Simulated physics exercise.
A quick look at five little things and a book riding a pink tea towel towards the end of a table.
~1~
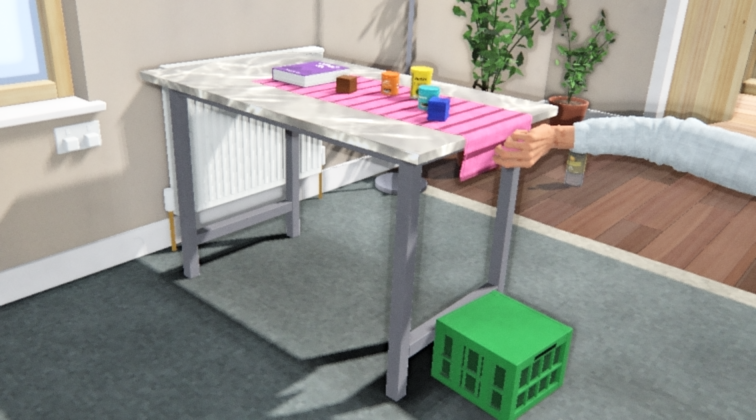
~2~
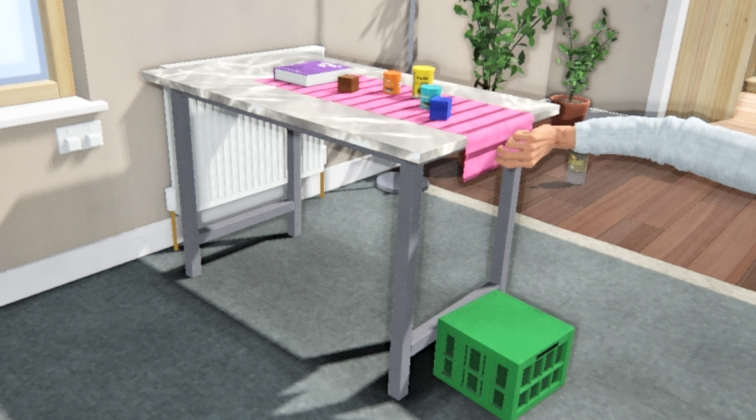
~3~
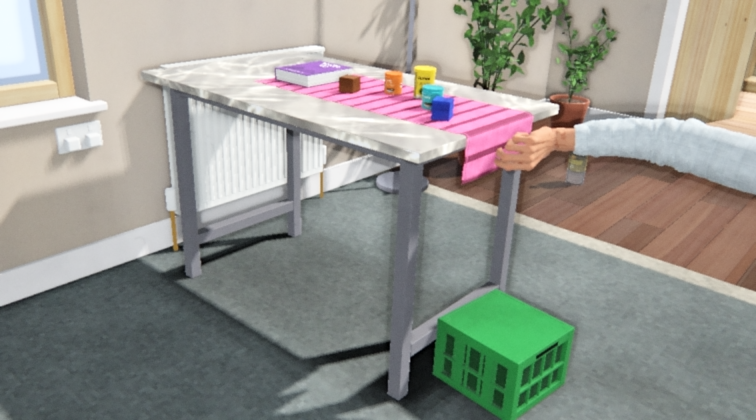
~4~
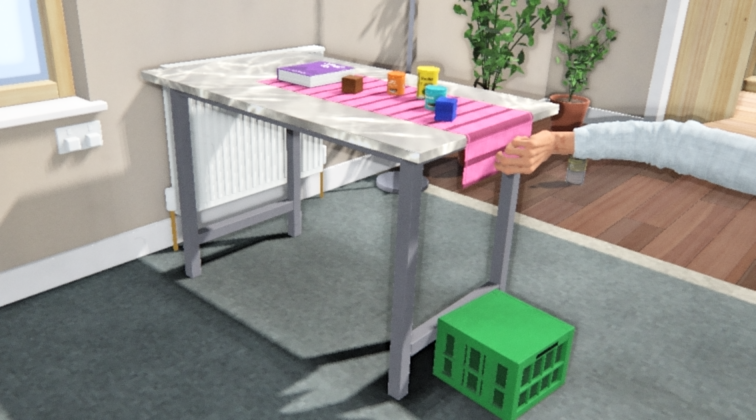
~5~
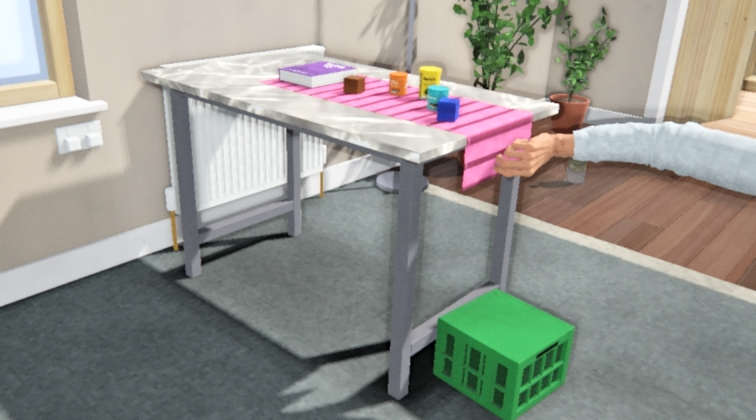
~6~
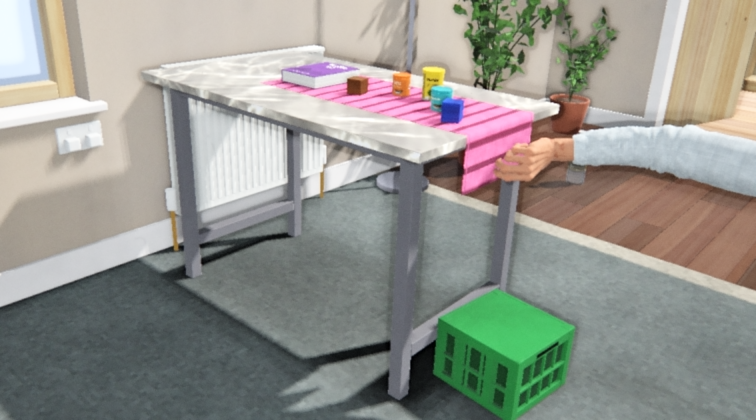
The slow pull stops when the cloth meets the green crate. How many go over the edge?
The answer is four.
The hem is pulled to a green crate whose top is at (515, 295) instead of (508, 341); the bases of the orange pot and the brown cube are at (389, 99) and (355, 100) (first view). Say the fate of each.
The orange pot holds on; the brown cube survives.
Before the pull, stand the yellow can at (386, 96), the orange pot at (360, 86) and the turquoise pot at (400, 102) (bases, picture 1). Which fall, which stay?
The yellow can goes over, the orange pot remains up, the turquoise pot tumbles off.
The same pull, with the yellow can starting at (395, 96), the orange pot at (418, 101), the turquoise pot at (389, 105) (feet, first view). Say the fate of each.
The yellow can is carried off, the orange pot falls, the turquoise pot is carried off.
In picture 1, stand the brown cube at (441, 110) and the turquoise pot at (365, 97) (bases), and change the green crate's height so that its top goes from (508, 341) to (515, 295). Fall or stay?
The brown cube drops off; the turquoise pot does not fall.
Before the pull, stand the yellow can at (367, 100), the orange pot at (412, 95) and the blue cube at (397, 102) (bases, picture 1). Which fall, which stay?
The yellow can drops off; the orange pot falls; the blue cube drops off.
Early on, hem near (491, 246); blue cube gone.
Midway, hem near (487, 302); blue cube, turquoise pot and yellow can gone.
Finally, hem on the crate; blue cube, turquoise pot, yellow can and orange pot gone. Over the edge go four.
